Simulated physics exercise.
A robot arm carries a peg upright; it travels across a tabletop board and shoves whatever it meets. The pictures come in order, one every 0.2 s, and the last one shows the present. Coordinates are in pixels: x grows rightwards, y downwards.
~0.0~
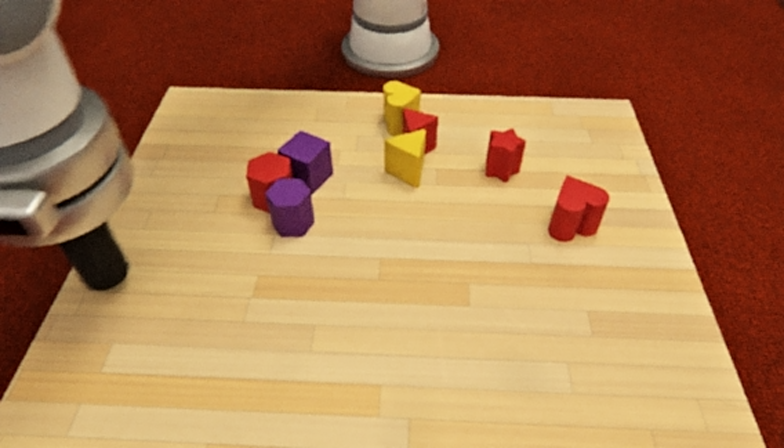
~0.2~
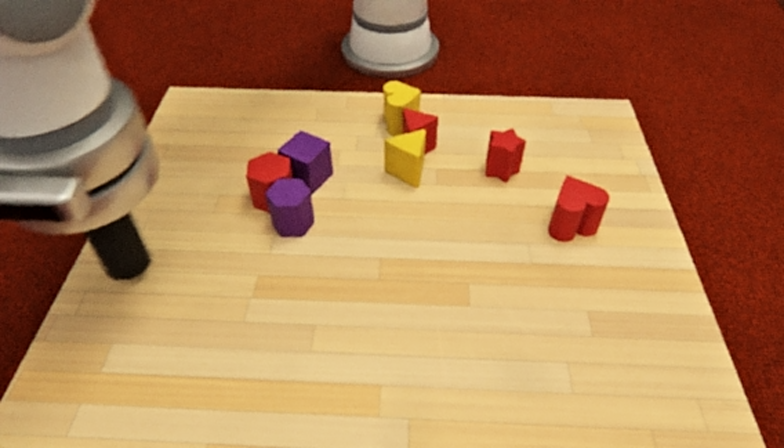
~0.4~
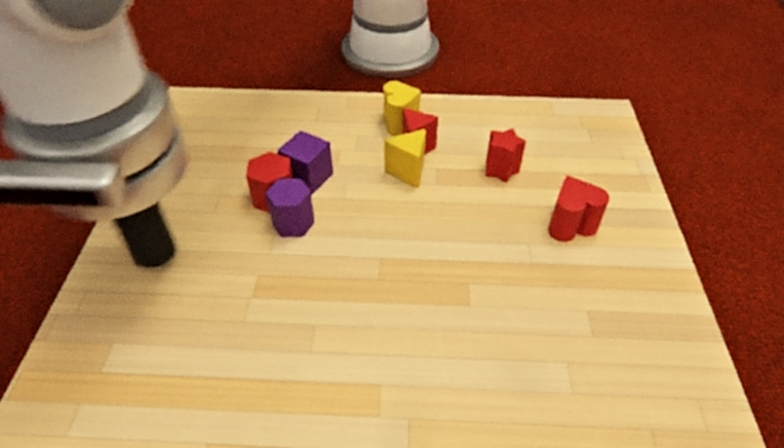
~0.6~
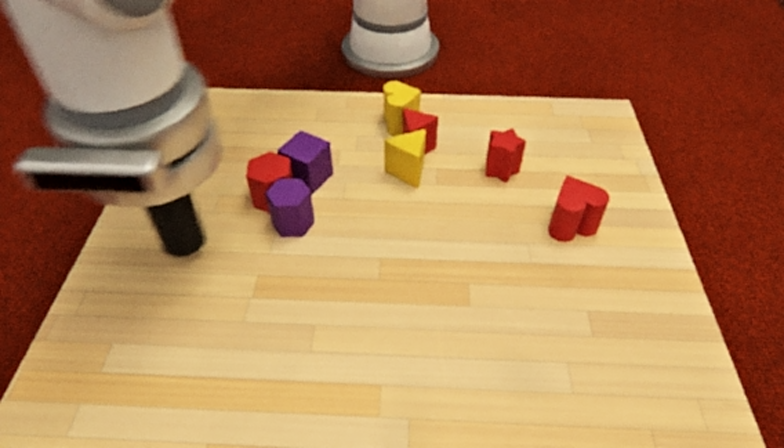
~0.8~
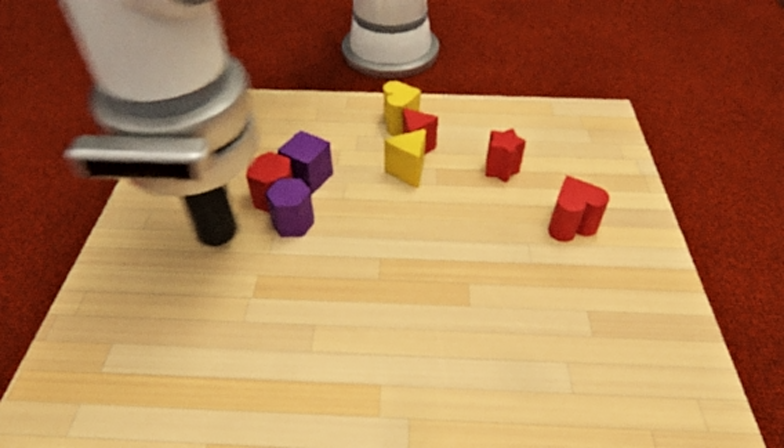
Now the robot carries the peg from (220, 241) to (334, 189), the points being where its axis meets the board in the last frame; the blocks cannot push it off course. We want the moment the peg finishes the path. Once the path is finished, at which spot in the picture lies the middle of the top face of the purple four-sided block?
I'd expect the centre of its top face to be at (319, 129).
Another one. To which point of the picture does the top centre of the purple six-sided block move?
The middle of its upper face should be somewhere near (335, 187).
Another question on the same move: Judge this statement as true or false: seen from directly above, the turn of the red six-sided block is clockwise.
That claim is false.
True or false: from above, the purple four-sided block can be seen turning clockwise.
True.
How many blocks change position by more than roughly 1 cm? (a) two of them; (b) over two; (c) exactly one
My pick is b.
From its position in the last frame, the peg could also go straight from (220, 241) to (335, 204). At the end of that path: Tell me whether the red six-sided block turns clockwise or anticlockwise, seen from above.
It turns round anticlockwise.
What follows on the original path. One third of the way, peg (258, 213); red six-sided block (272, 163); purple six-sided block (297, 190); purple four-sided block (306, 143).
Two thirds of the way, peg (297, 196); red six-sided block (283, 148), turned 35° anticlockwise; purple six-sided block (327, 187), turned 65° clockwise; purple four-sided block (317, 131), turned 20° clockwise.
At the end, peg (333, 180); red six-sided block (285, 146), turned 45° anticlockwise; purple six-sided block (335, 187), turned 85° clockwise; purple four-sided block (319, 129), turned 25° clockwise; yellow triangular block in place.
